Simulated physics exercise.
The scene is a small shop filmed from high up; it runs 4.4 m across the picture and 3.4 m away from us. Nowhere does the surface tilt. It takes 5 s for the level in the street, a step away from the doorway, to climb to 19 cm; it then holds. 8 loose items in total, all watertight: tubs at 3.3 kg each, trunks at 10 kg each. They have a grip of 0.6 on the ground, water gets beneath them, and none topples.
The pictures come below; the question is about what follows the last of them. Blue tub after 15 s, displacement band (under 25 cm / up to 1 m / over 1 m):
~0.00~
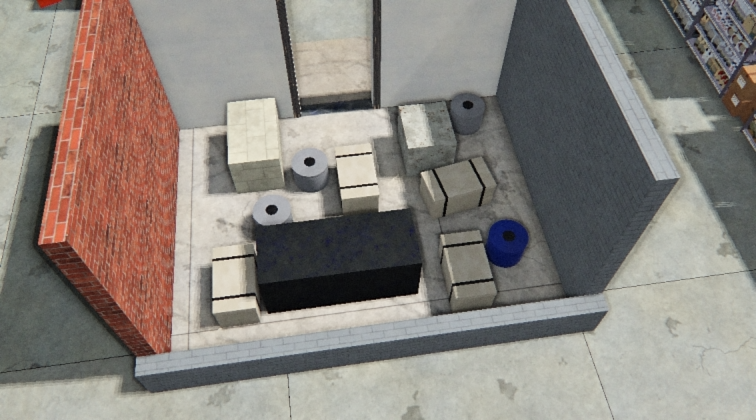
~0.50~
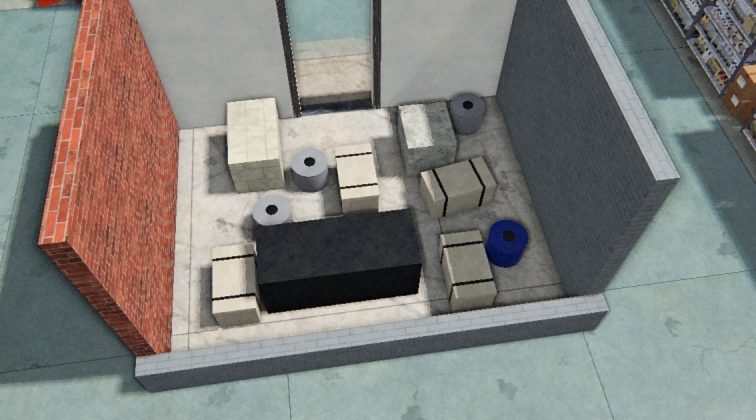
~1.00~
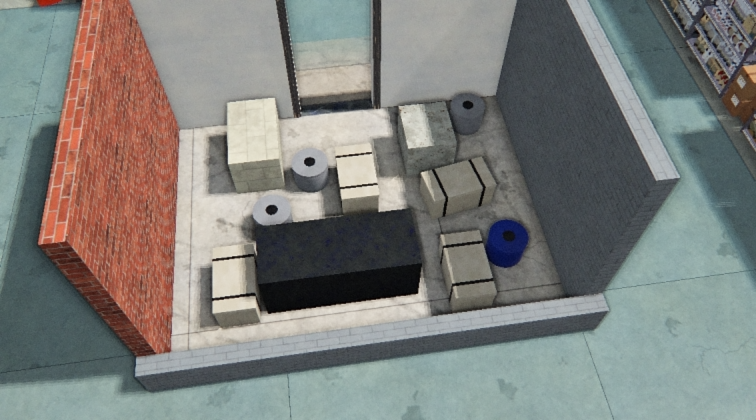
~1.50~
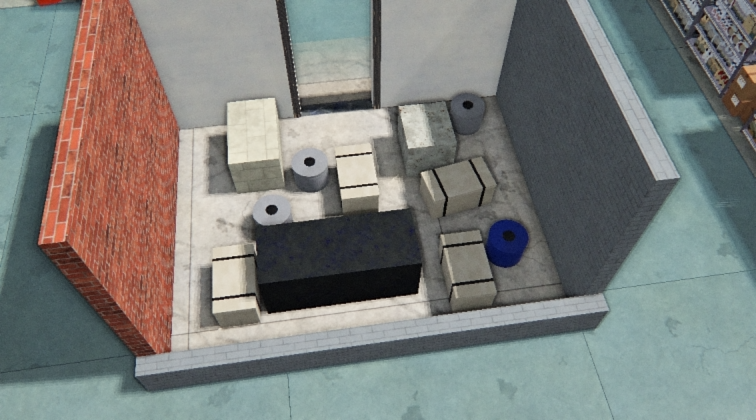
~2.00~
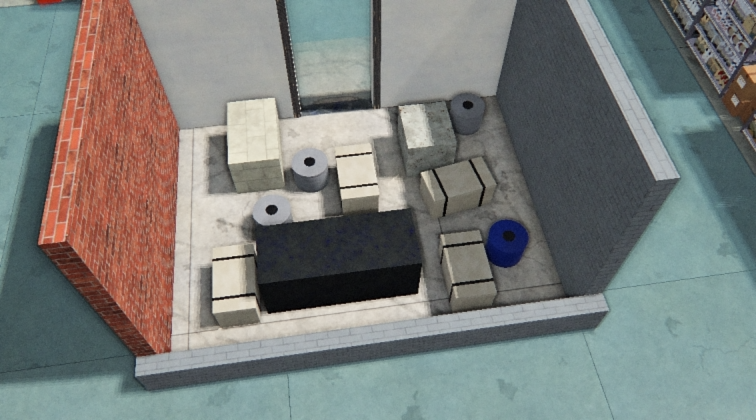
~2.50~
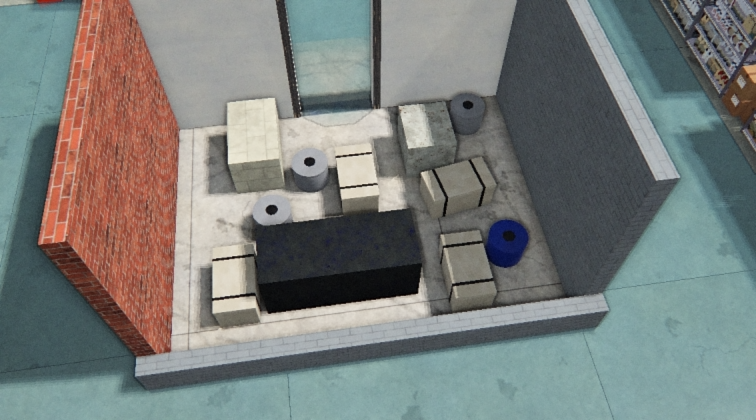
Up to 1 m.
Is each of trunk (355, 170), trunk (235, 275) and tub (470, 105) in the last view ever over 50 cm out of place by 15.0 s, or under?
In that order: Past it, under, less.
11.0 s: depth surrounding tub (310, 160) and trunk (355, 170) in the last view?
Roughly 4 and 6 cm.
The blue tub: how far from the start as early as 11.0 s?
It is about 60 cm out of place by then.
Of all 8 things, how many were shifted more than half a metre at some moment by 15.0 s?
I make that 6.
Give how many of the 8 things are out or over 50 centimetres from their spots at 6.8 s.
I count 2.
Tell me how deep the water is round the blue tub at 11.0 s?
Depth approx. 9 cm.
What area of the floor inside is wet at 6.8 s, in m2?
Wet area: Approx. 8.0 m2.
After 3.5 s the blue tub is near (509, 236), 0.0 m from its start, aground; 0 afloat.
After 6.8 s the blue tub is near (510, 237), 0.0 m from its start, aground; 3 afloat.
After 11.0 s the blue tub is near (541, 284), 0.7 m from its start, afloat; 8 afloat.
After 15.0 s the blue tub is near (462, 259), 0.7 m from its start, afloat; 8 afloat.
